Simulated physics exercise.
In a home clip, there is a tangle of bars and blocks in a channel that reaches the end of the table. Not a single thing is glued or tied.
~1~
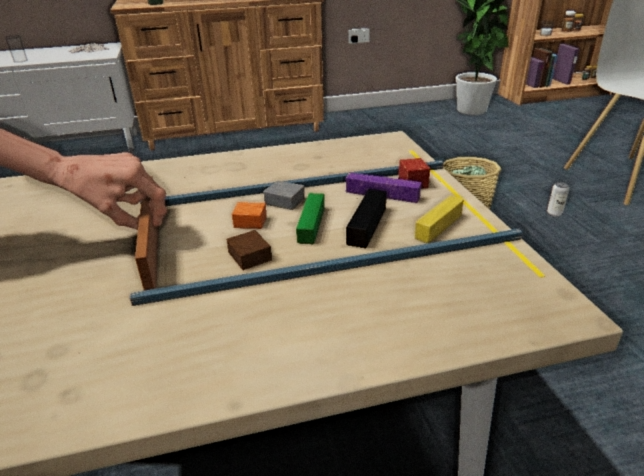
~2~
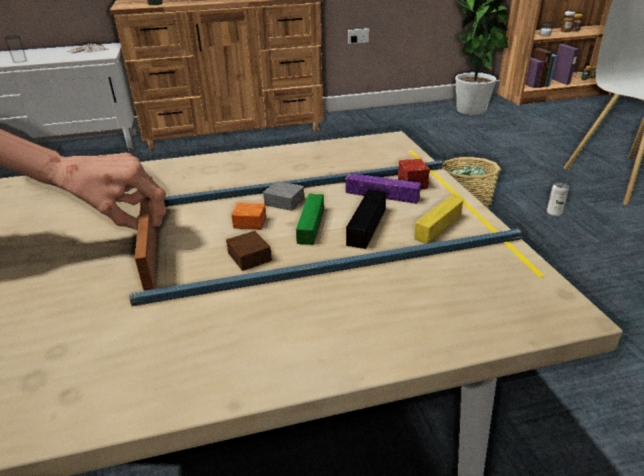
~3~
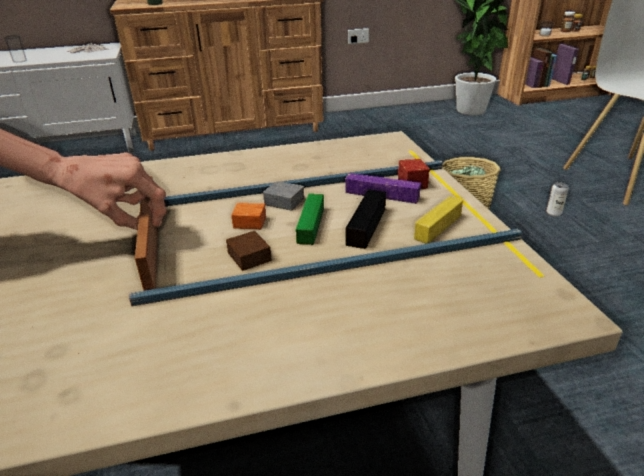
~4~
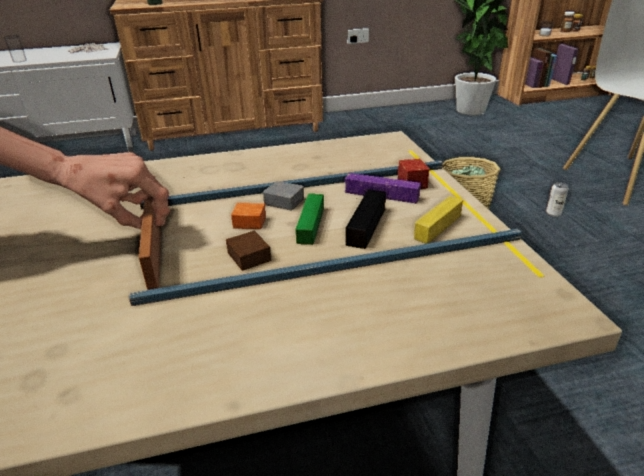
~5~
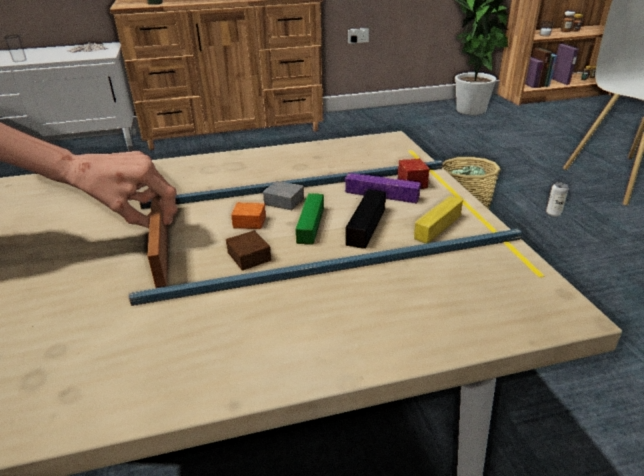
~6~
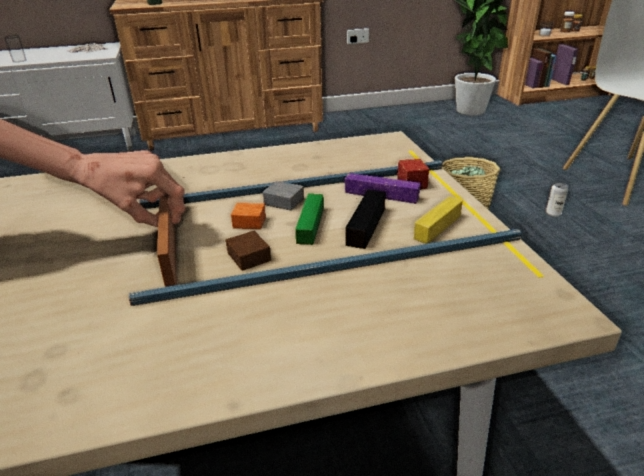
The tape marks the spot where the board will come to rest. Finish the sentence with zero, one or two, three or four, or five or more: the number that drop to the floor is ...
The number that drop to the floor is five or more.
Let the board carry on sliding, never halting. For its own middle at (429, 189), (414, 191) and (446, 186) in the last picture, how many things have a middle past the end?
Respectively 4, 1 and 5.
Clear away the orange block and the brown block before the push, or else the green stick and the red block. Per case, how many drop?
The counts: 4 and 3.
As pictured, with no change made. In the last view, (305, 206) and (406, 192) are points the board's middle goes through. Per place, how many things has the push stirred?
The count reaches 5 first and 8 second.
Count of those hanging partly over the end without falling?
Answer: 3.
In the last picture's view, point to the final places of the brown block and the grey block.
Final positions: Near (497, 213); near (450, 169).
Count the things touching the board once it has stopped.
3 are in contact with it.
Soon after, none off yet; red block at rest near (413, 174); yellow bar at rest near (439, 219); purple bar at rest near (382, 188).
Then, none off yet; red block moved a little near (422, 171); yellow bar moved a little near (473, 213); purple bar moved a little near (425, 185).
At rest, the number that fall off is five or more; fallen, green stick, black stick, purple bar, yellow bar and red block.
